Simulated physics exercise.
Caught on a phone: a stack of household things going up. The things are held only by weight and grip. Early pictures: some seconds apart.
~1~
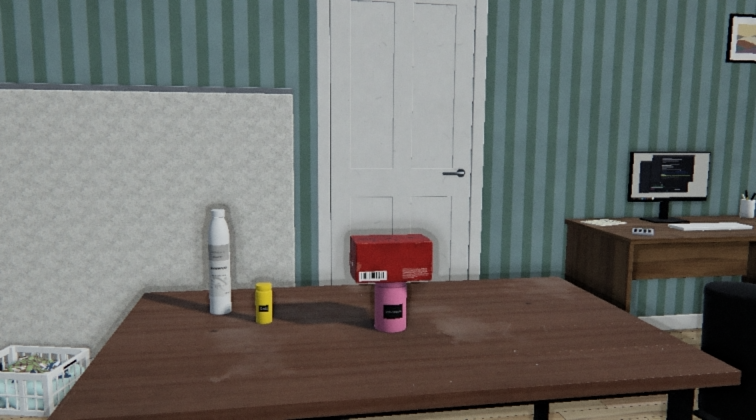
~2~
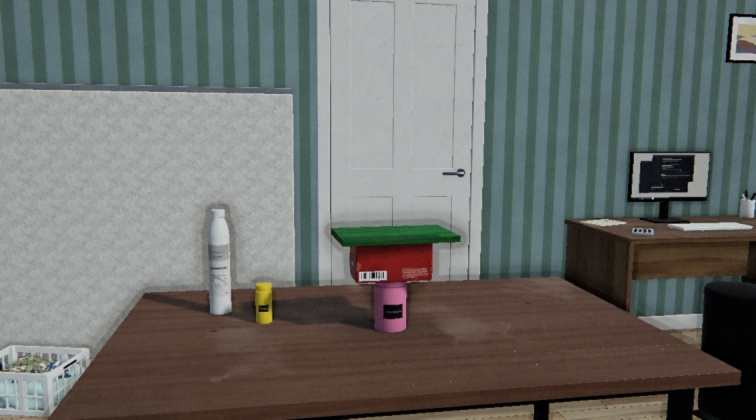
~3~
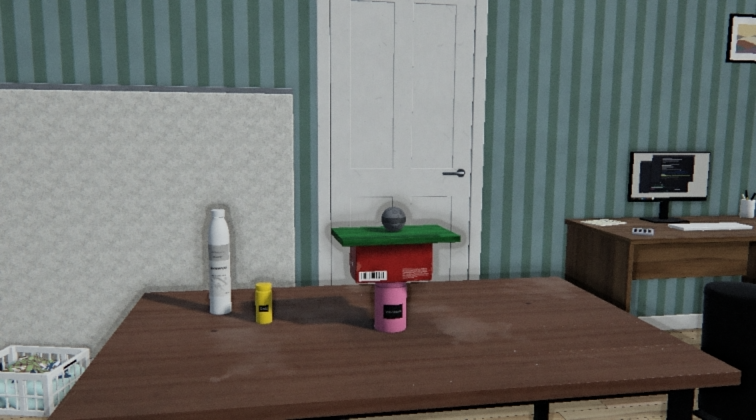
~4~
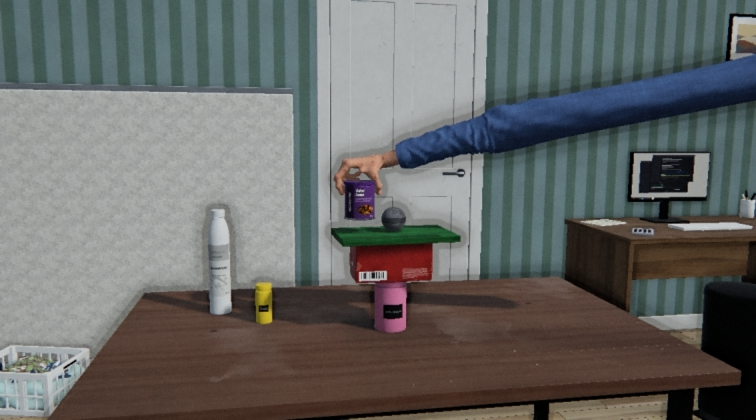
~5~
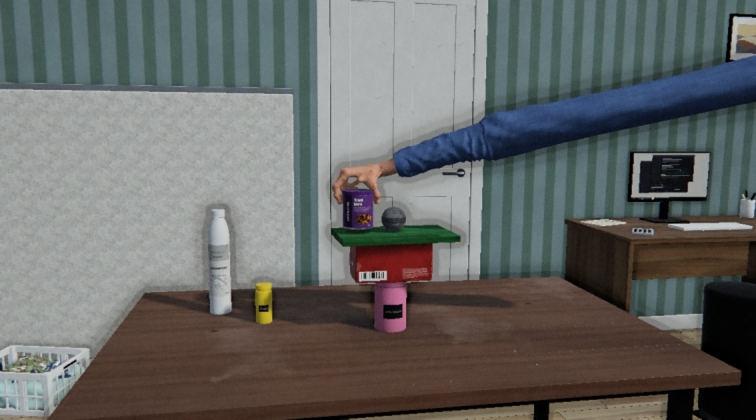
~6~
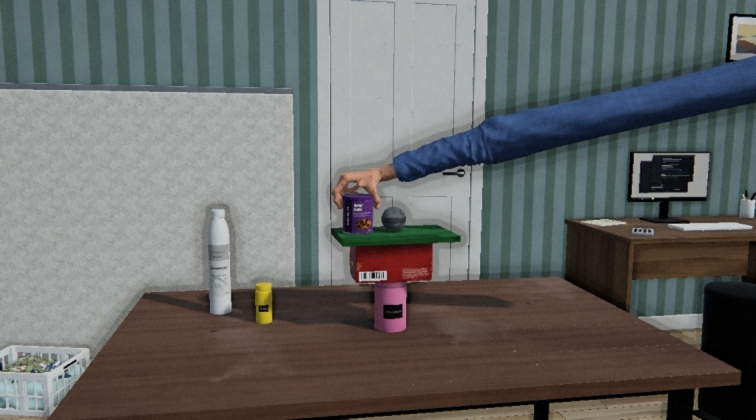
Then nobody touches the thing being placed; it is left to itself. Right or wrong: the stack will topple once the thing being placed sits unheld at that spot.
Wrong.
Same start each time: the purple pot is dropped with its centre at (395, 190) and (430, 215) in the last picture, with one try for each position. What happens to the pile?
Lab note - try 1: Collapse; try 2: No collapse.
Then, 0.30 s past the last view, nothing moves.
Then, 0.70 s past the last view, purple pot resting near (358, 214).
Finally, all 7 still in place. Final places as the last picture's camera would see them, purple pot near (358, 214). The pile holds.
